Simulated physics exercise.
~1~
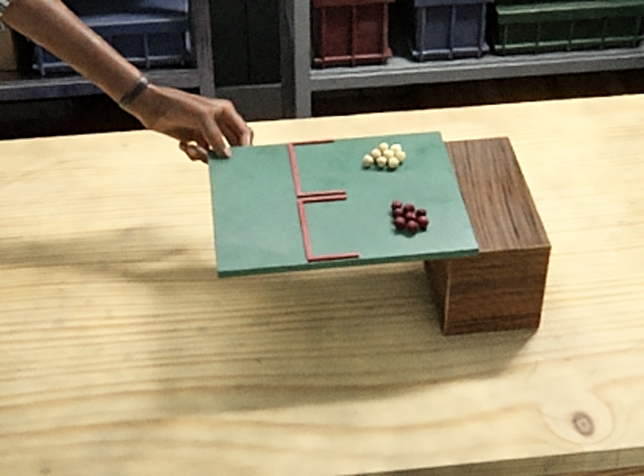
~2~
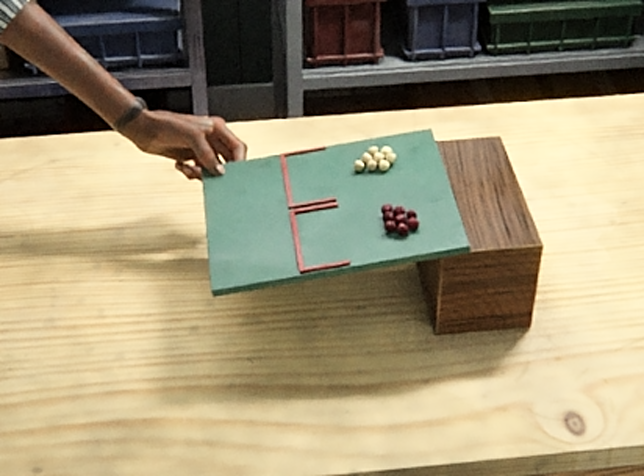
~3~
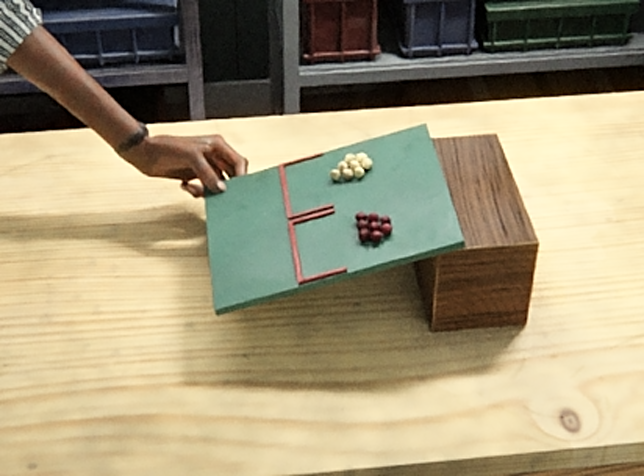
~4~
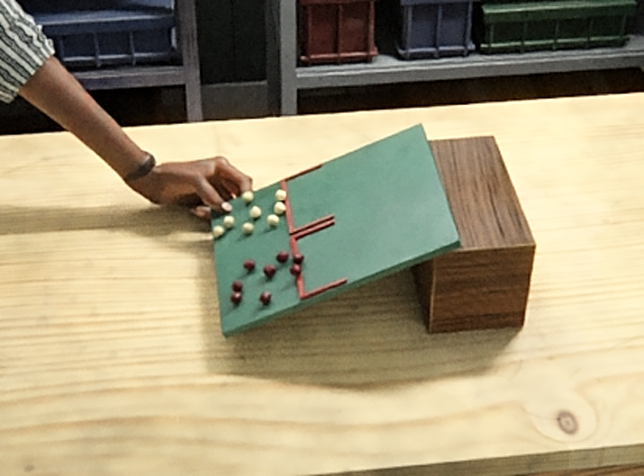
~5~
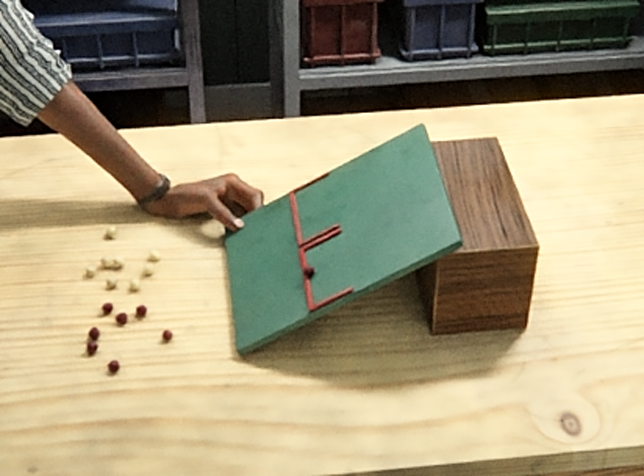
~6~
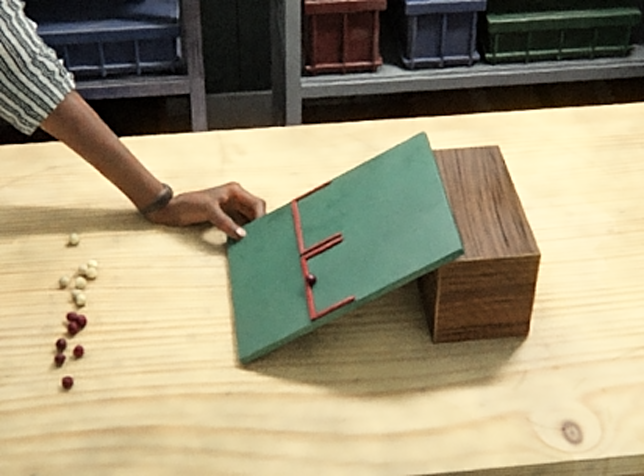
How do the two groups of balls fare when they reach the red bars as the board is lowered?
Neither bar holds its group back. The cream balls at the back all carry on past their bar, and the dark red ones at the front do too, except for one that stays at the bar.
